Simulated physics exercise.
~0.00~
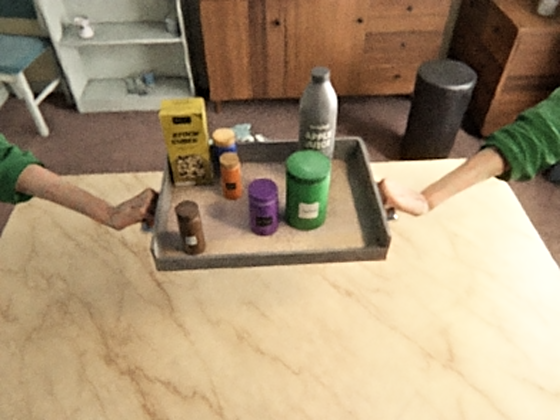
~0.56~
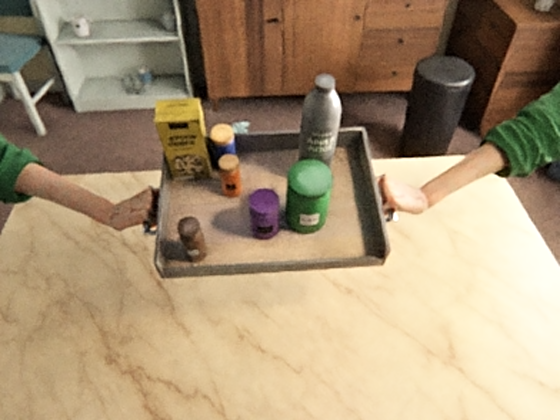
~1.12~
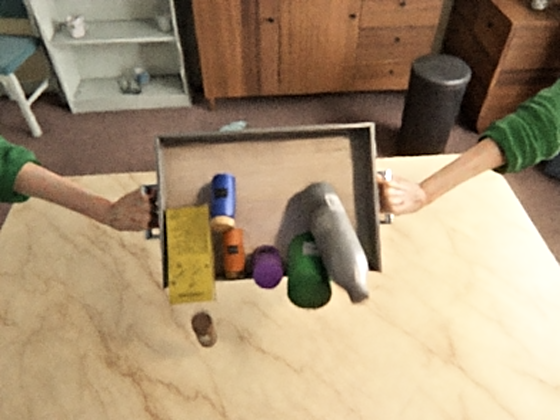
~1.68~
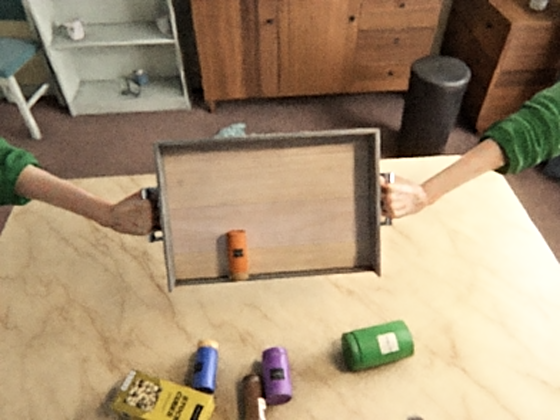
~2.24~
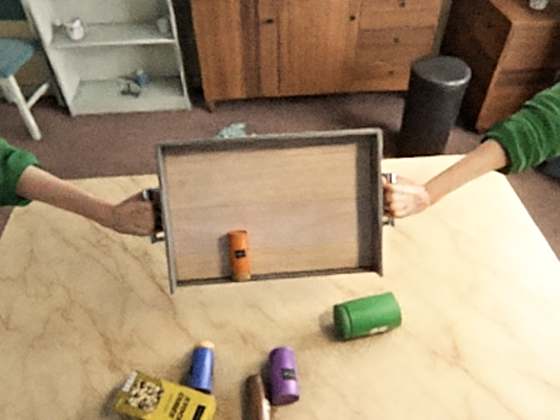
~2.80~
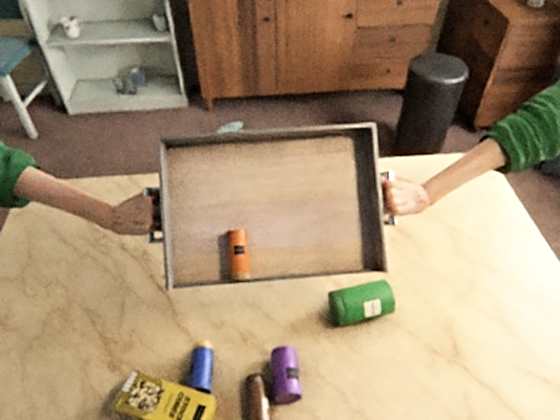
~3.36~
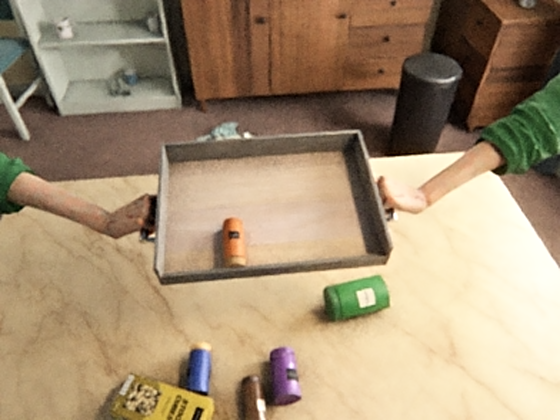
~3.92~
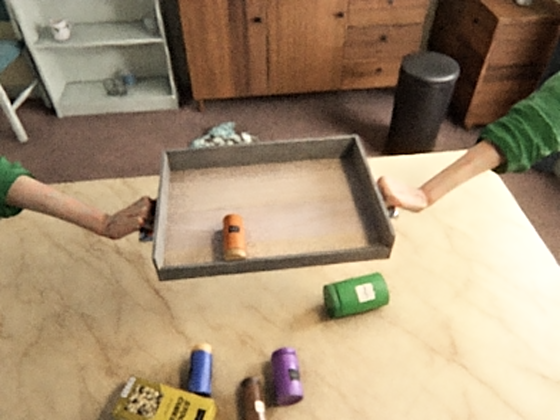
The clip shows two hands tilting an open crate of containers steeply toward the viewer, spilling the jars, bottle, yellow carton and blue and brown shakers, then swinging it back nearly level, with only the orange shaker left inside, tipped over, and several containers lying on the marbled tabletop.
